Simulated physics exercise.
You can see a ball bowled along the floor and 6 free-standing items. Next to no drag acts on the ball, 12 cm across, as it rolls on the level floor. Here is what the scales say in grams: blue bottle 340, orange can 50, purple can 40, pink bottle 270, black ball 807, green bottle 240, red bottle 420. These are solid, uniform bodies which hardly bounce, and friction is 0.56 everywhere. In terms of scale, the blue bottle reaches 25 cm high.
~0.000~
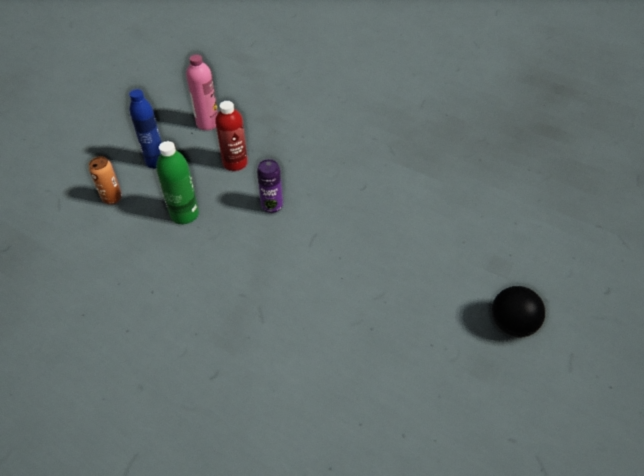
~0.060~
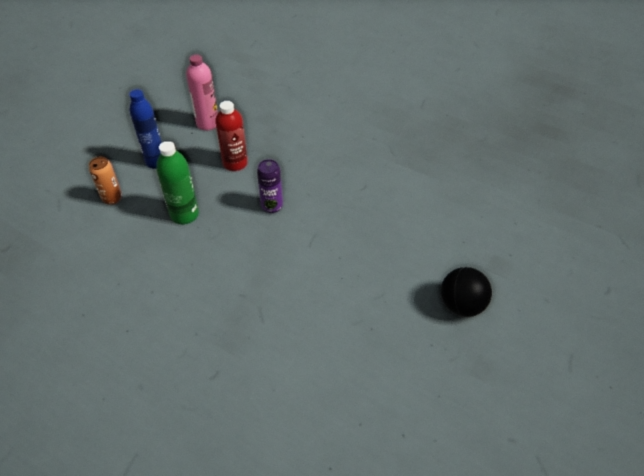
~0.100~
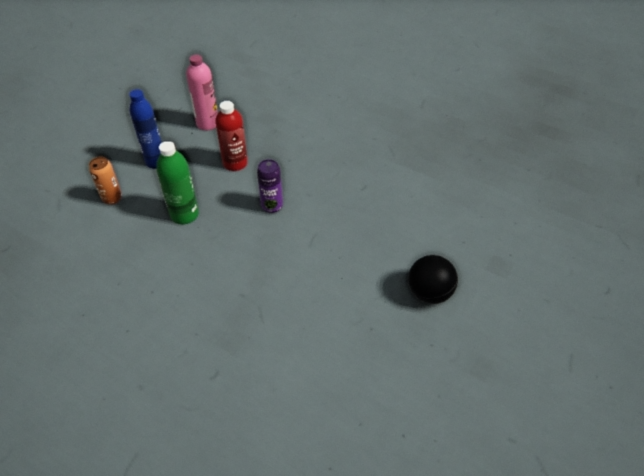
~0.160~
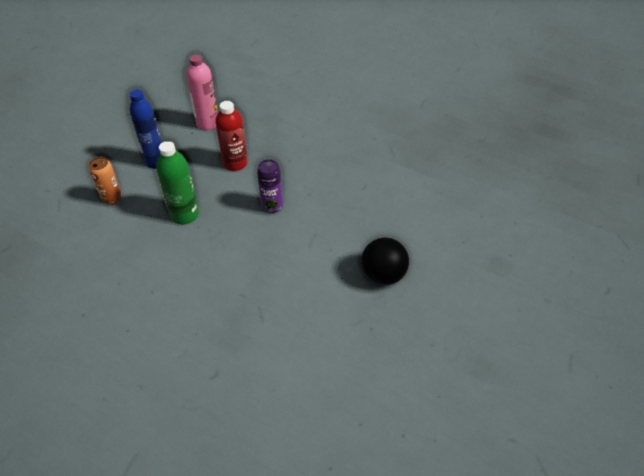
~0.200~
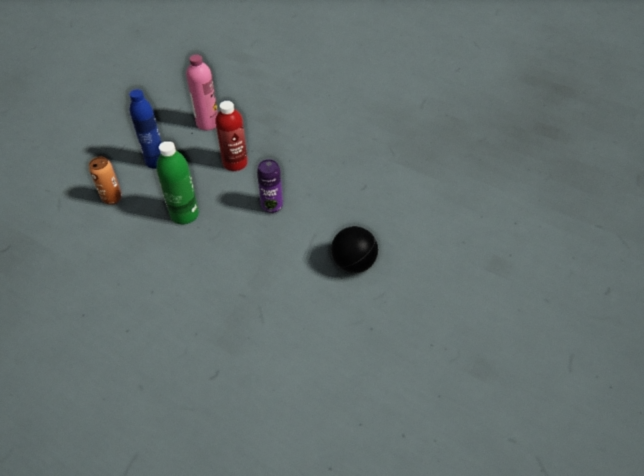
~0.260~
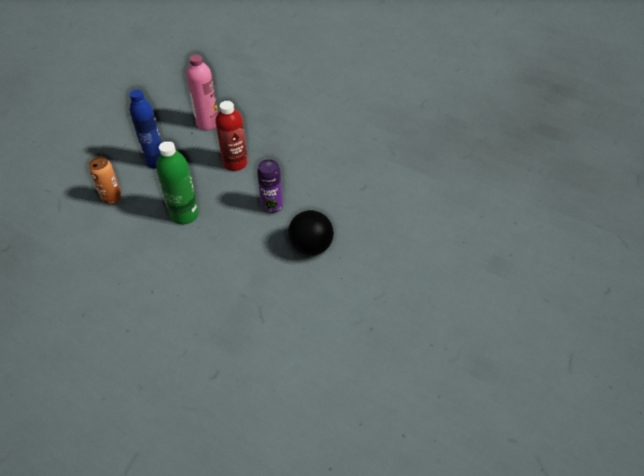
Green, blue, red and pink bottles standing with orange and purple cans as a black ball rolls leftward across the grey floor.
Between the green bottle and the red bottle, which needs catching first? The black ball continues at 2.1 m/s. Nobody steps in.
Of the two named, the former.
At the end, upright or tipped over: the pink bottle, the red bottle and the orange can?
Here's how it ends: The pink bottle never goes down, the red bottle never goes down, and the orange can comes down.
Around 0.56 s, 104 cm rolled; black ball near (159, 168); green bottle at 17° to upright near (101, 178); purple can at 68° to upright; orange can at 17° to upright.
Around 1.06 s, 148 cm rolled; black ball near (32, 132); green bottle on its side near (51, 216); purple can on its side; blue bottle on its side.
Around 2.26 s, green bottle on its side near (45, 228); purple can on its side; blue bottle on its side.
Finally (3.0 s), on their side or leaning hard on the floor, blue bottle, orange can, purple can and green bottle; the other 2 still in place (within 8 cm). Final places as that camera would see them, green bottle near (44, 229), red bottle near (231, 136). Green bottle went at 0.62 s; red bottle was never lost.
